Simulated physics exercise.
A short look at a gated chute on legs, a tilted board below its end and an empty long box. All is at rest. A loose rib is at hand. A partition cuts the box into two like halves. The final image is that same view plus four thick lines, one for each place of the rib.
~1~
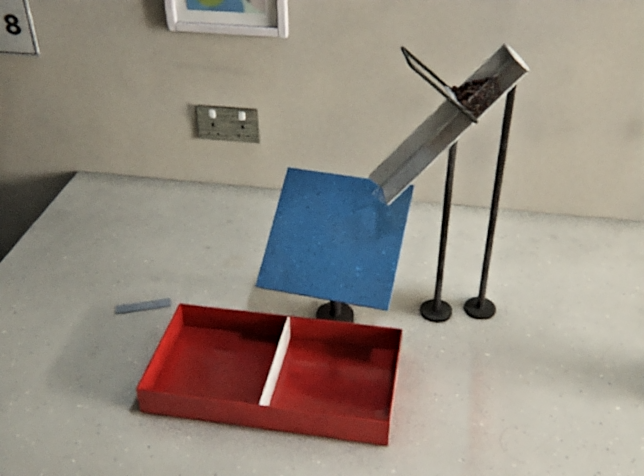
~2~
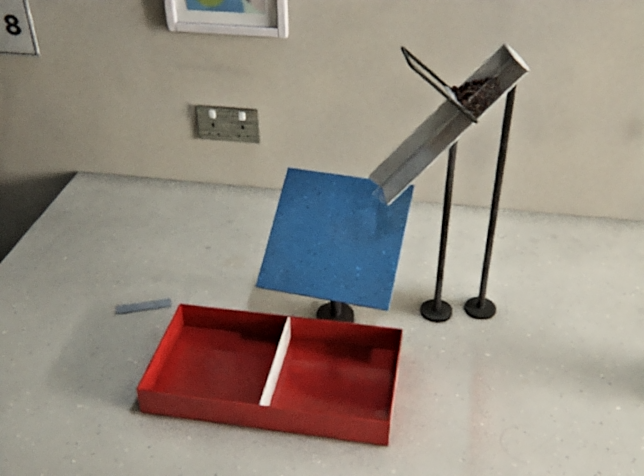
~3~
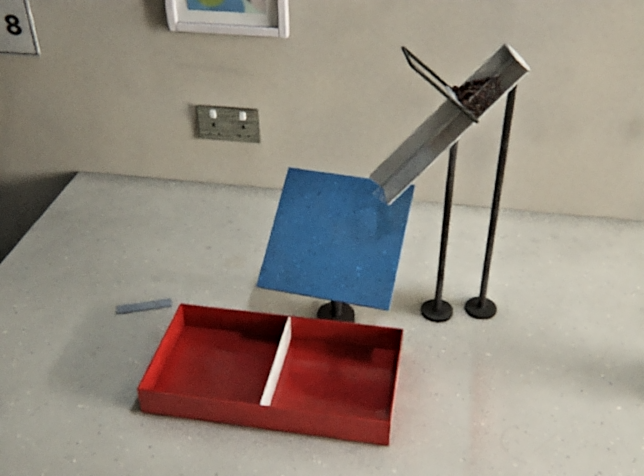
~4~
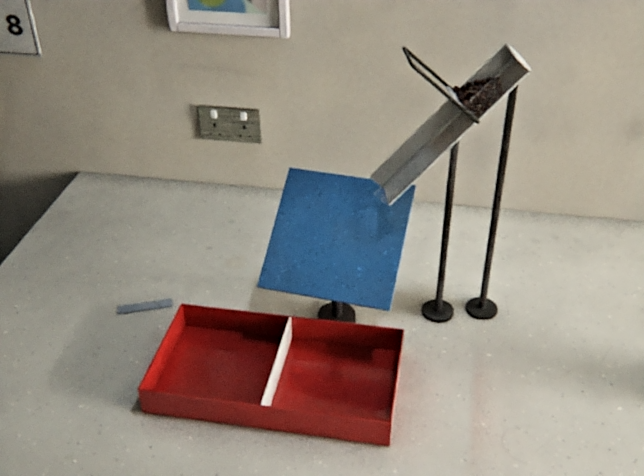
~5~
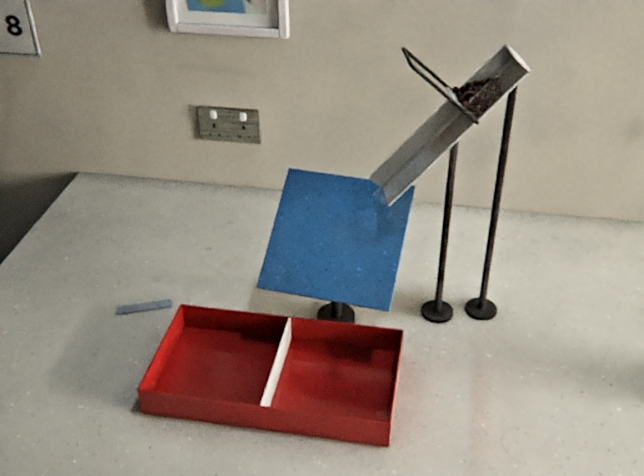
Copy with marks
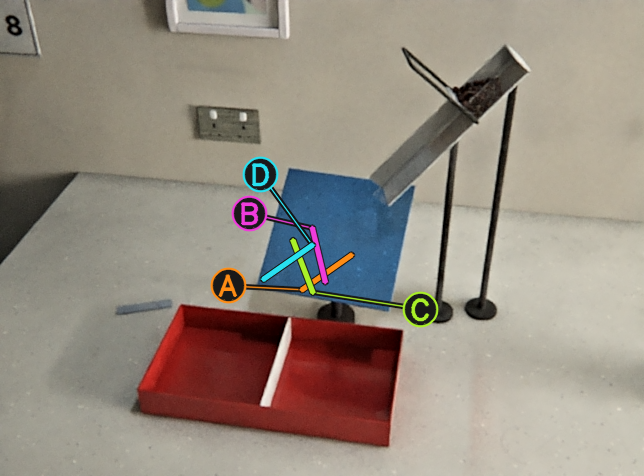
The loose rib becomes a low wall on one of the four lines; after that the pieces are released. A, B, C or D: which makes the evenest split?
D is best.
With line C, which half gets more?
Right.
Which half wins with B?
Right.
On the marked copy, line A from (351, 255) to (302, 289); line B from (312, 228) to (325, 281); line C from (293, 240) to (312, 292); line D from (312, 245) to (263, 279).
Choosing A, of what is caught, nearly all in the left half, a stray few in the right.
Choosing B, of what is caught, a small part in the left half, most in the right.
Choosing C, of what is caught, a small part in the left half, most in the right.
Choosing D, of what is caught, about half in the left half, about half in the right.
